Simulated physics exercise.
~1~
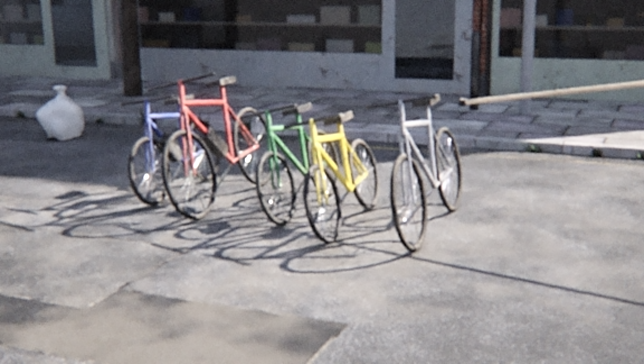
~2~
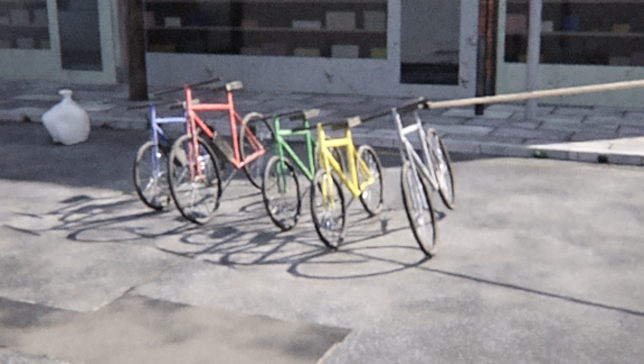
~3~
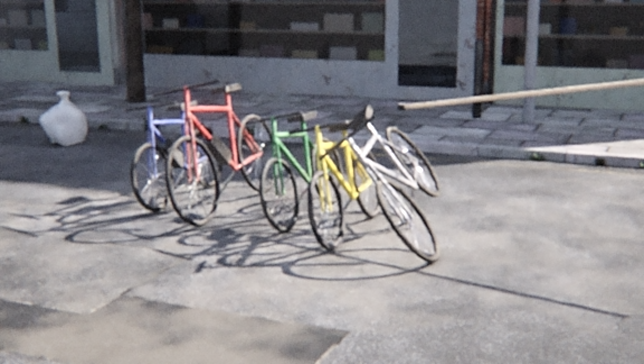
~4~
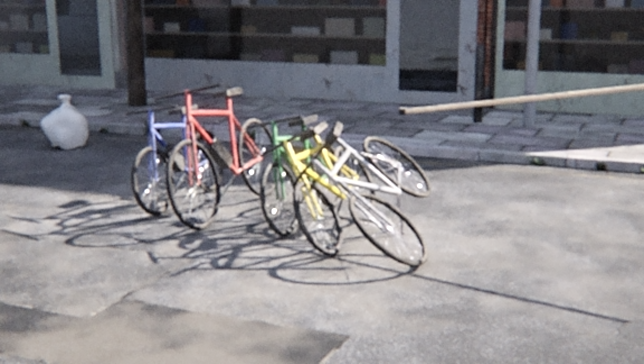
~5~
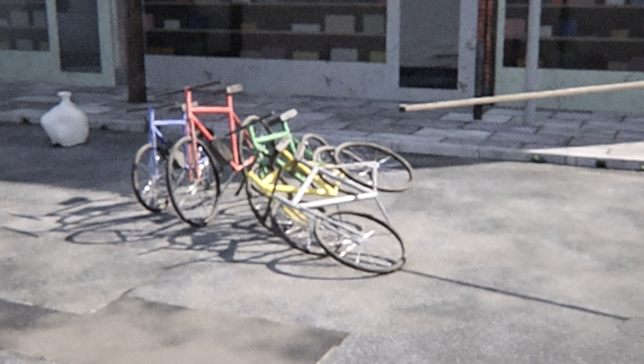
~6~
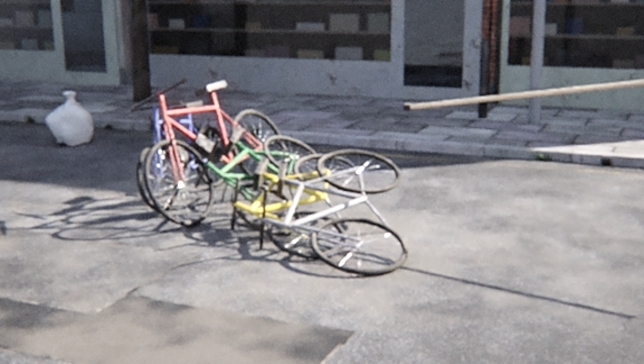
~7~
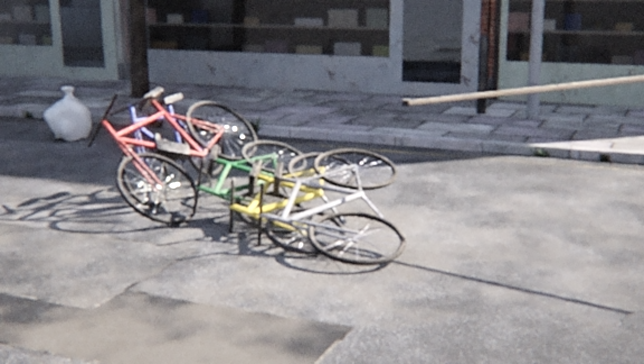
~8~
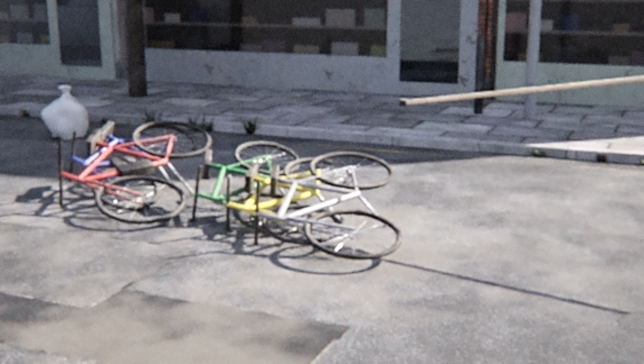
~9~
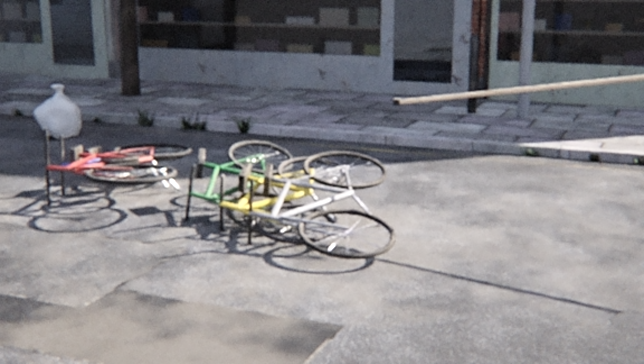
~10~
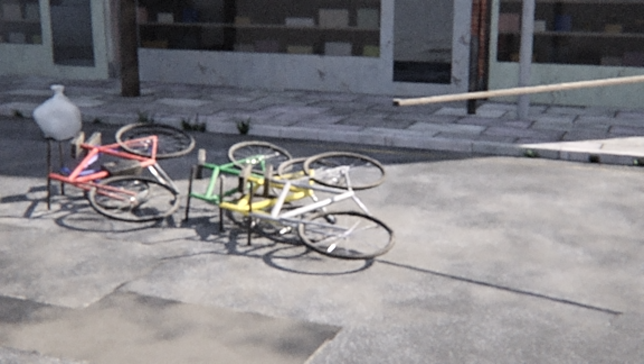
At the start, five bicycles stand in a row on grey pavement outside a shopfront, with a white jug to their left and a pole reaching in from the right. The pole tip moves left to the nearest bicycle, a white one, which leans left and topples onto the yellow one. The yellow bicycle tips into the green, and they sink down together. The red and blue bicycles then tilt left and drop beside the jug, rocking slightly as they land. Finally, all five lie toppled in two overlapping groups, with none left standing.
